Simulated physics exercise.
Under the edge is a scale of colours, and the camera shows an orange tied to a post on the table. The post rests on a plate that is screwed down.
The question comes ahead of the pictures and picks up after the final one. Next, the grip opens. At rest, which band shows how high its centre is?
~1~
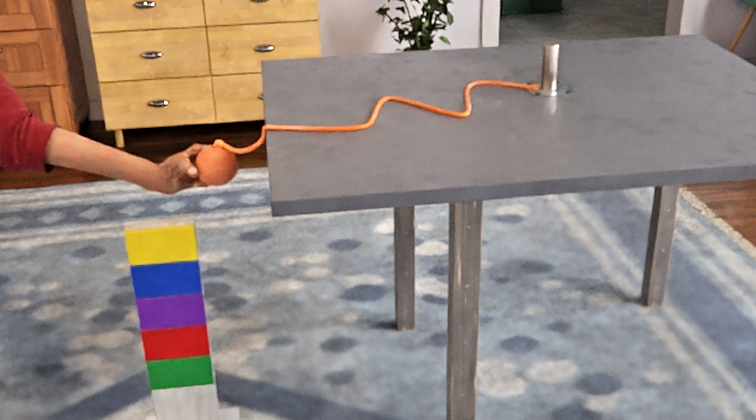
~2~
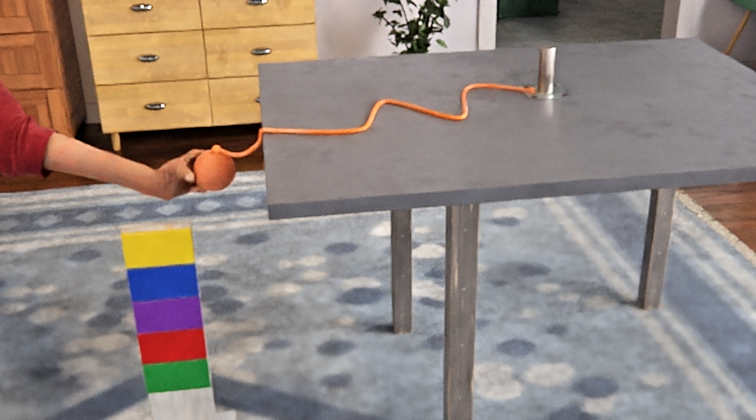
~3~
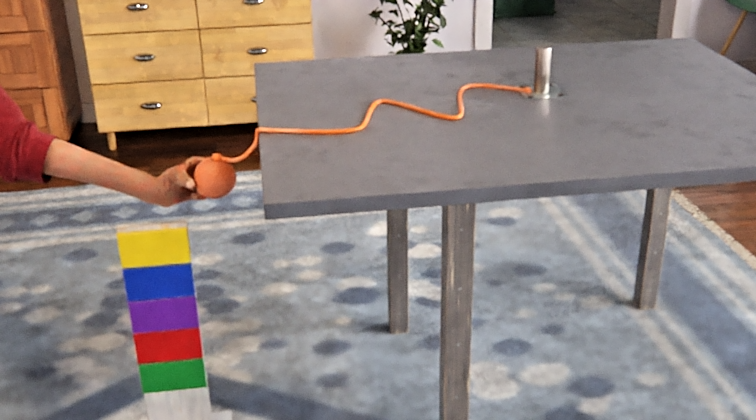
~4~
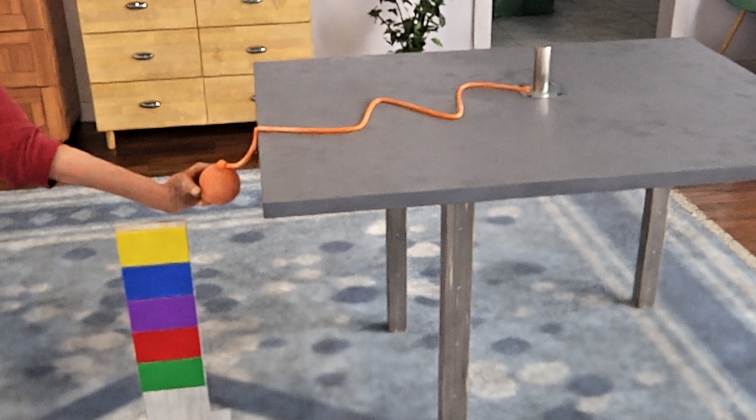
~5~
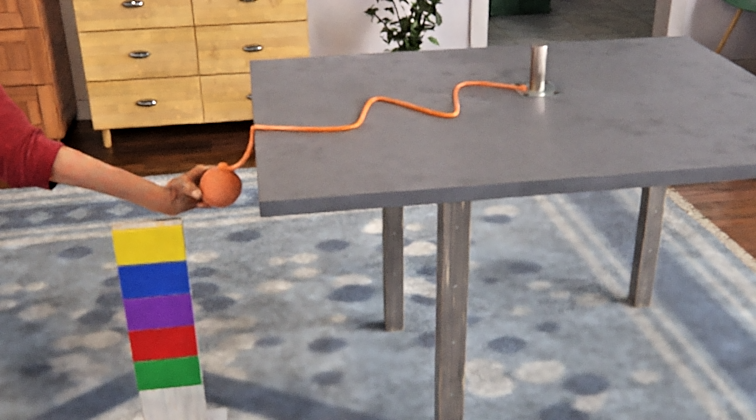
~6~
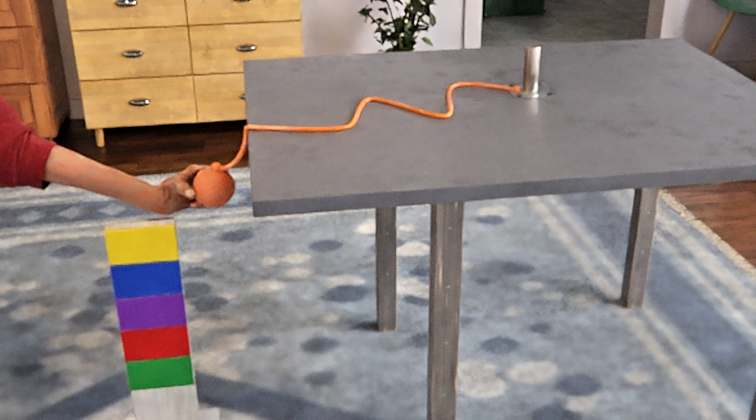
The red band shows it.
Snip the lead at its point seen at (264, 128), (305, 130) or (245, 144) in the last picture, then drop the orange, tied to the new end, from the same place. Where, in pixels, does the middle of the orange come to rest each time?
The pixels come out at around (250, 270), (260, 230) and (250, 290), one per try.
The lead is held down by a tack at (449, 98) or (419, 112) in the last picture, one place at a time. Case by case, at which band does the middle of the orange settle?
Taking the two tries in turn, you'd get purple and then blue.
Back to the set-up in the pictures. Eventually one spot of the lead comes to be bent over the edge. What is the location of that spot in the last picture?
Around (359, 109).
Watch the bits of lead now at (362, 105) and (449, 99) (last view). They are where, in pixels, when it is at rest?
(257, 123) and (418, 103).
Early on, orange near (234, 328); level with red.
Midway, orange near (289, 322); level with red.
Near the end, orange near (254, 330); level with red.
Finally, orange near (264, 329); level with red. The lead holds its middle at red.
